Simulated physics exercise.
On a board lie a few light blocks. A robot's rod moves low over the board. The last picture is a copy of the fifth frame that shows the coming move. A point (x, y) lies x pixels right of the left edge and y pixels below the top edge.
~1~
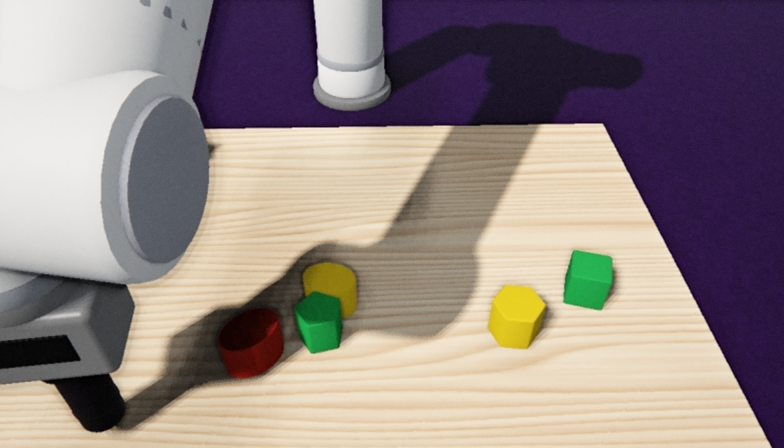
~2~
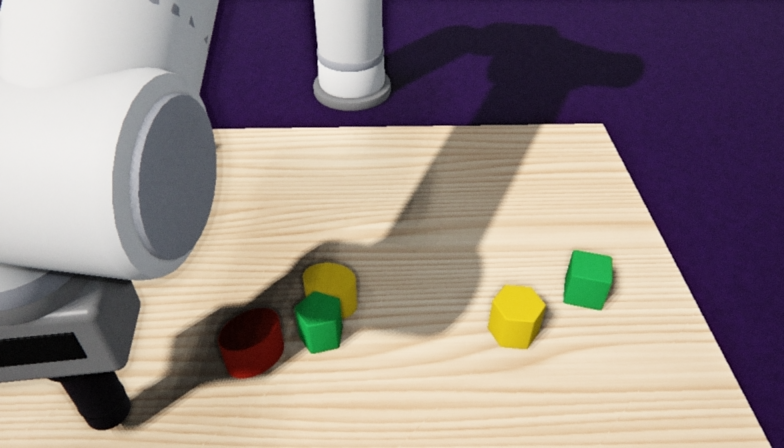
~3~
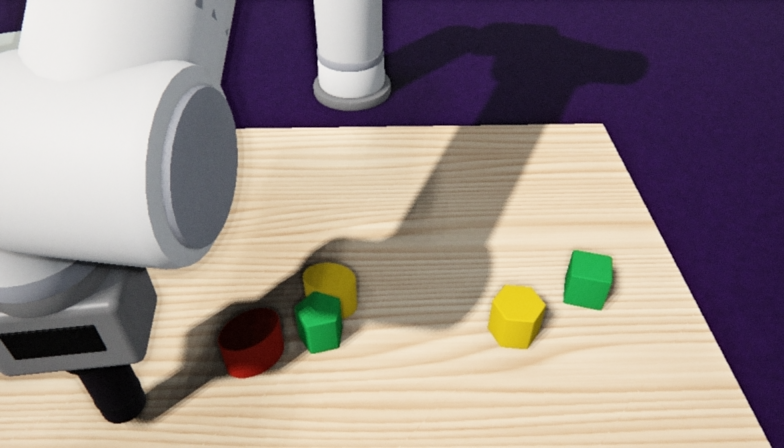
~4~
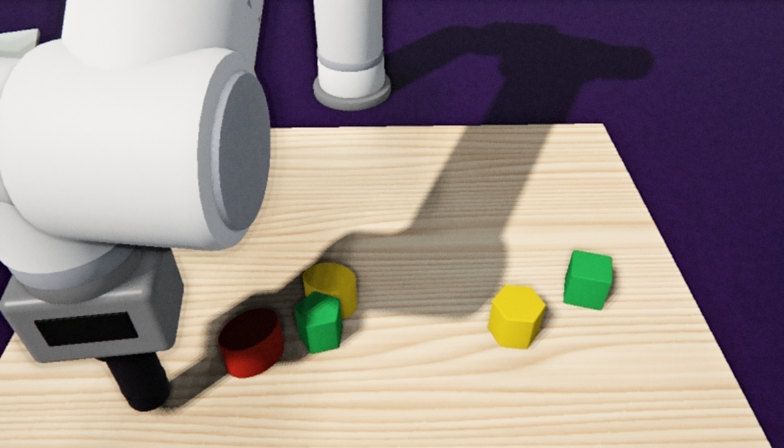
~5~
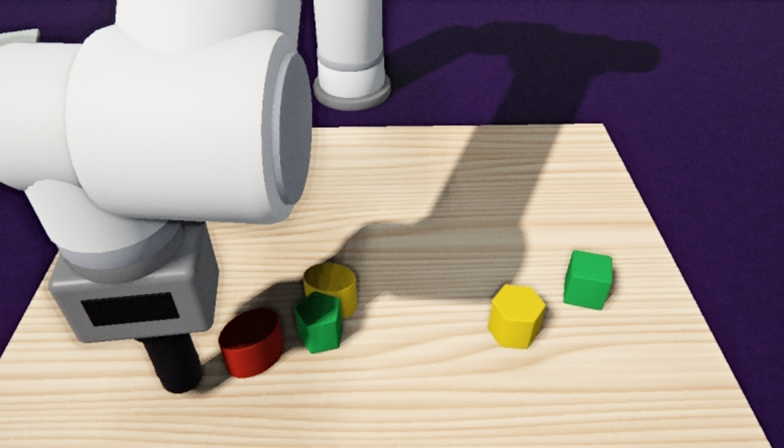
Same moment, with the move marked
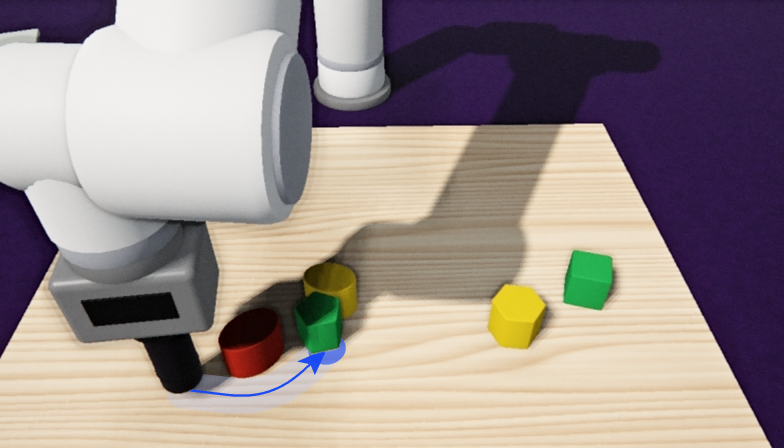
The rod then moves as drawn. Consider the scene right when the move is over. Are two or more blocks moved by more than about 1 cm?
Yes.
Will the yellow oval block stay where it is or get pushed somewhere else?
Its place changes.
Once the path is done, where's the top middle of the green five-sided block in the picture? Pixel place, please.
Its top centre lands on (331, 288).
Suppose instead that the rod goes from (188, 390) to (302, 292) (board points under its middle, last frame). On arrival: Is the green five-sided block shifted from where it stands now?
Yes, I think so.
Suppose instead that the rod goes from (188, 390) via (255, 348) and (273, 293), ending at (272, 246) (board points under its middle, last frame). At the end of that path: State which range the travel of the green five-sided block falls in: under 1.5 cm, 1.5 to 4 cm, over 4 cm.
It shifts 1.5 to 4 cm.
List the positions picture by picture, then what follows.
Rod tip (104, 415); block tops, red oval block (249, 328); green five-sided block (318, 308); yellow oval block (329, 276), in the first frame.
Rod (110, 412); blocks unchanged, in the second frame.
Rod (125, 406); blocks unchanged, in the third frame.
Rod (150, 395); blocks unchanged, in the fourth frame.
Rod (183, 378); red oval block (249, 328); green five-sided block (318, 308); yellow oval block (329, 276), in the fifth frame.
Path on the board, from (188, 390) through (239, 396) and (290, 381) to (327, 349).
On the path given first. One third of the way, rod (236, 383); nothing pushed yet.
Two thirds of the way, rod (289, 368); nothing pushed yet.
At the end, rod (325, 336); red oval block in place; green five-sided block (331, 288), turned 25° anticlockwise; yellow oval block (334, 259).
